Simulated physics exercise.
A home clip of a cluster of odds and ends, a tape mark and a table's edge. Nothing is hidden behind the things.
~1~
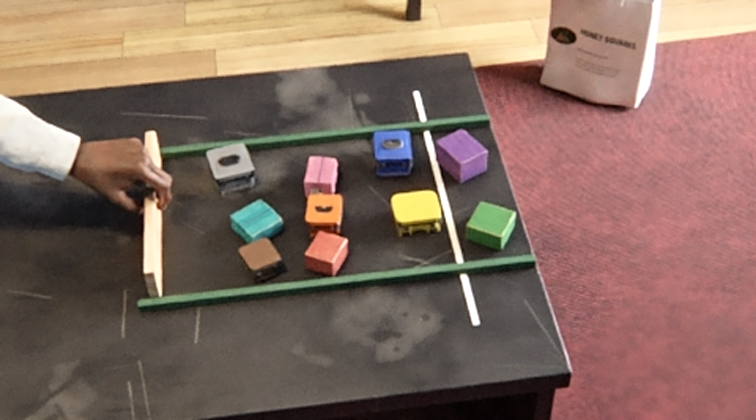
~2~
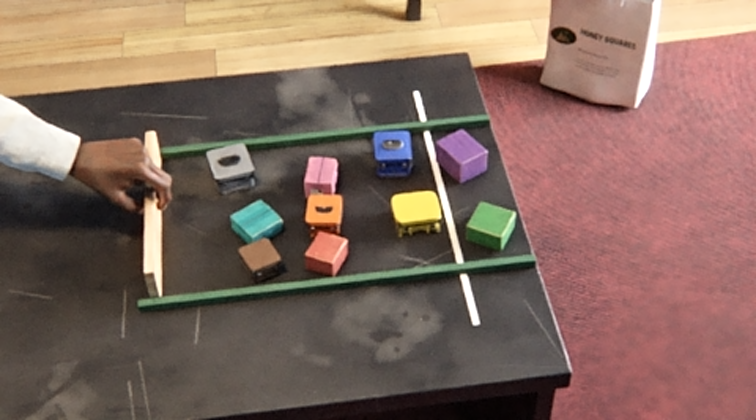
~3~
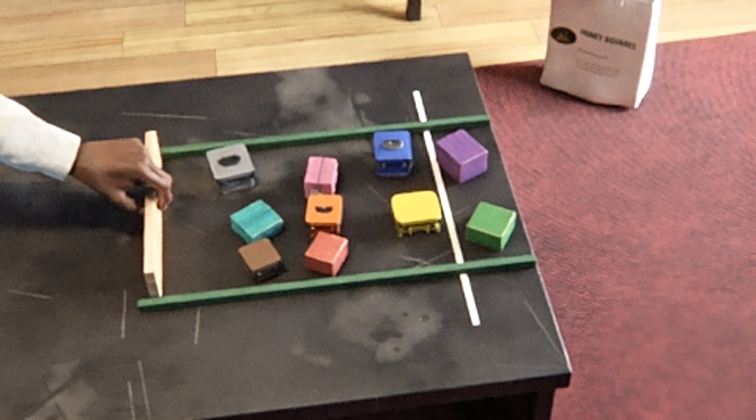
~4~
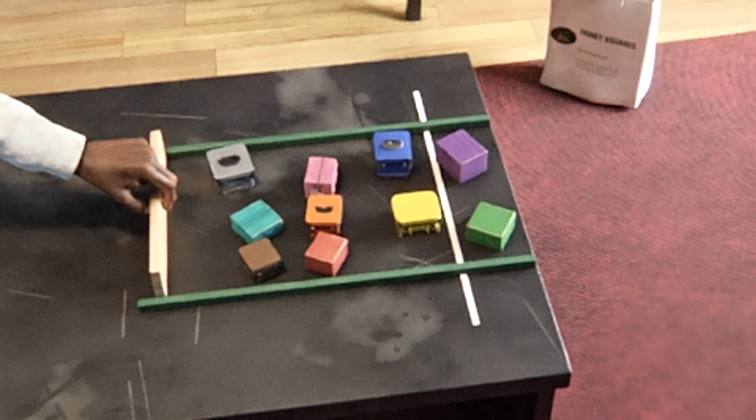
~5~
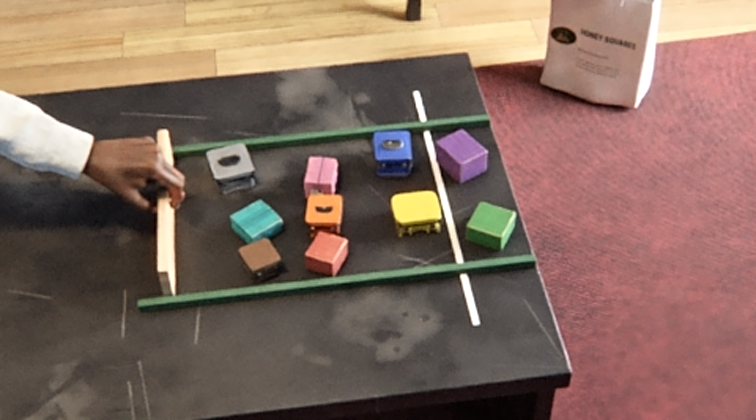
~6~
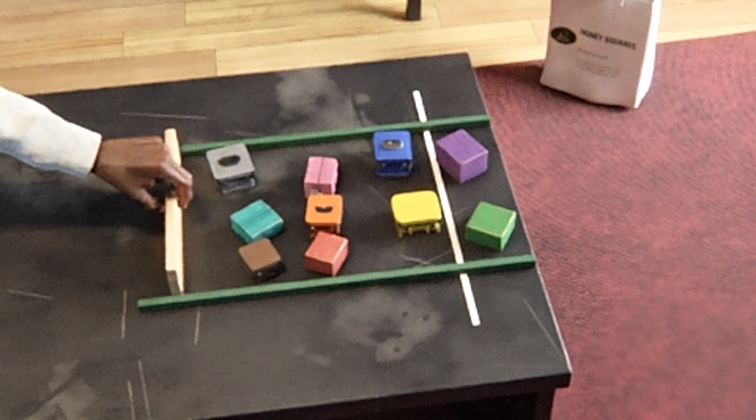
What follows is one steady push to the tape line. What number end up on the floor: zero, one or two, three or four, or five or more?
Outcome: The number that fall off is three or four.
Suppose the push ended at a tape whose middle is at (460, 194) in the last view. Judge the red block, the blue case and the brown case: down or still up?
The red block is kept; the blue case tumbles off; the brown case does not fall.
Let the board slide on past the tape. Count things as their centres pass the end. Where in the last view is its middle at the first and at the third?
About (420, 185), then (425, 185).
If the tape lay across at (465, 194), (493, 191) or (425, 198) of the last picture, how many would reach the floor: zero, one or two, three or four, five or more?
The falls would be more than four; 5 or more; either one or two.
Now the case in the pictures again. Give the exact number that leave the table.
Fallen: 3.
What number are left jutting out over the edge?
1 of them.
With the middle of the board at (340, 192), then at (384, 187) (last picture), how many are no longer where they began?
By then 8, and 10.
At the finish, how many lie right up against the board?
It touches 3.
Soon after, none off yet; green block at rest near (491, 226); purple block at rest near (461, 156); yellow case at rest near (416, 214).
In the end, the number that fall off is three or four; gone, yellow case, purple block and green block.
